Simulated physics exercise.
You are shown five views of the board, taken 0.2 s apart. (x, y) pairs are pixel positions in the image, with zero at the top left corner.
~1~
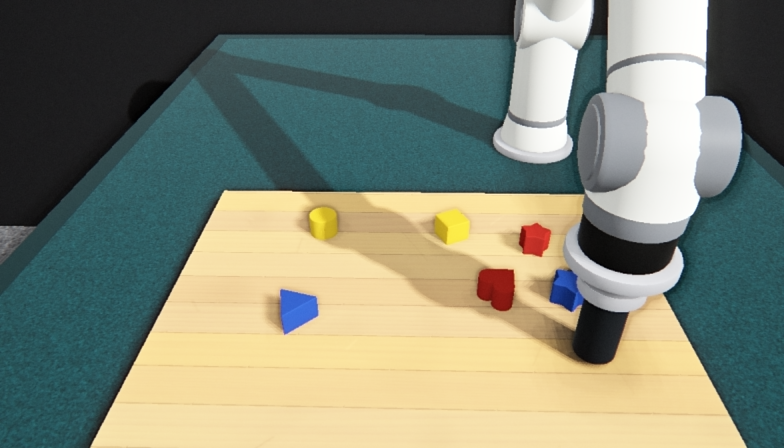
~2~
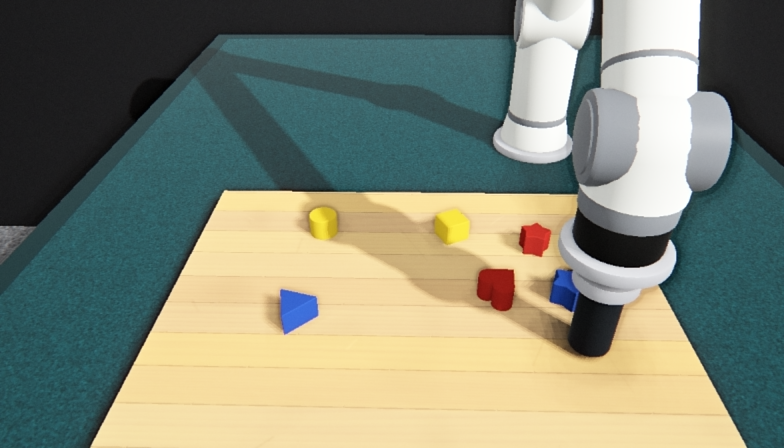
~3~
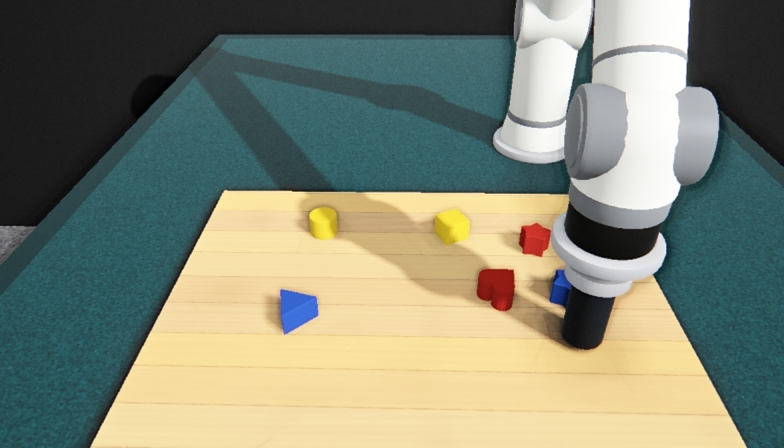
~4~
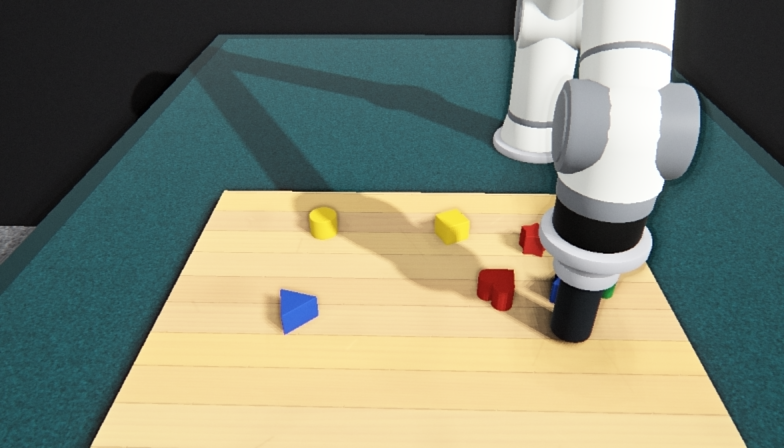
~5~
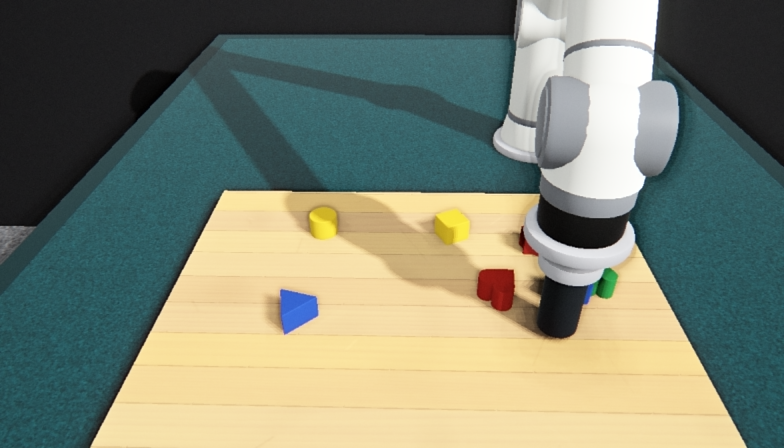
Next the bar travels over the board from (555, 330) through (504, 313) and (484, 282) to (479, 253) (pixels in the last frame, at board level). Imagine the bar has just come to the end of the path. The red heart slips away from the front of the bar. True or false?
The statement is incorrect.
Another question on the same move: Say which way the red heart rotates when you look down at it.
The block spins clockwise.
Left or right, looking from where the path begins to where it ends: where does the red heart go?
The right-hand side.
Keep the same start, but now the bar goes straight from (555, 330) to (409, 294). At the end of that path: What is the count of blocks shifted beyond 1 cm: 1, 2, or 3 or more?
One block, no more.
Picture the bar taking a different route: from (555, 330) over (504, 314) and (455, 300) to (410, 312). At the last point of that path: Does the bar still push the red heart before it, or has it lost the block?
It will get left beside or behind the bar.
What follows on the original path. One third of the way, bar (504, 308); red heart (489, 270), turned 25° clockwise.
Two thirds of the way, bar (485, 277); red heart (478, 244), turned 65° clockwise.
At the end, bar (480, 247); yellow square (448, 211), turned 40° anticlockwise; red heart (472, 218), turned 65° clockwise; blue star block in place.
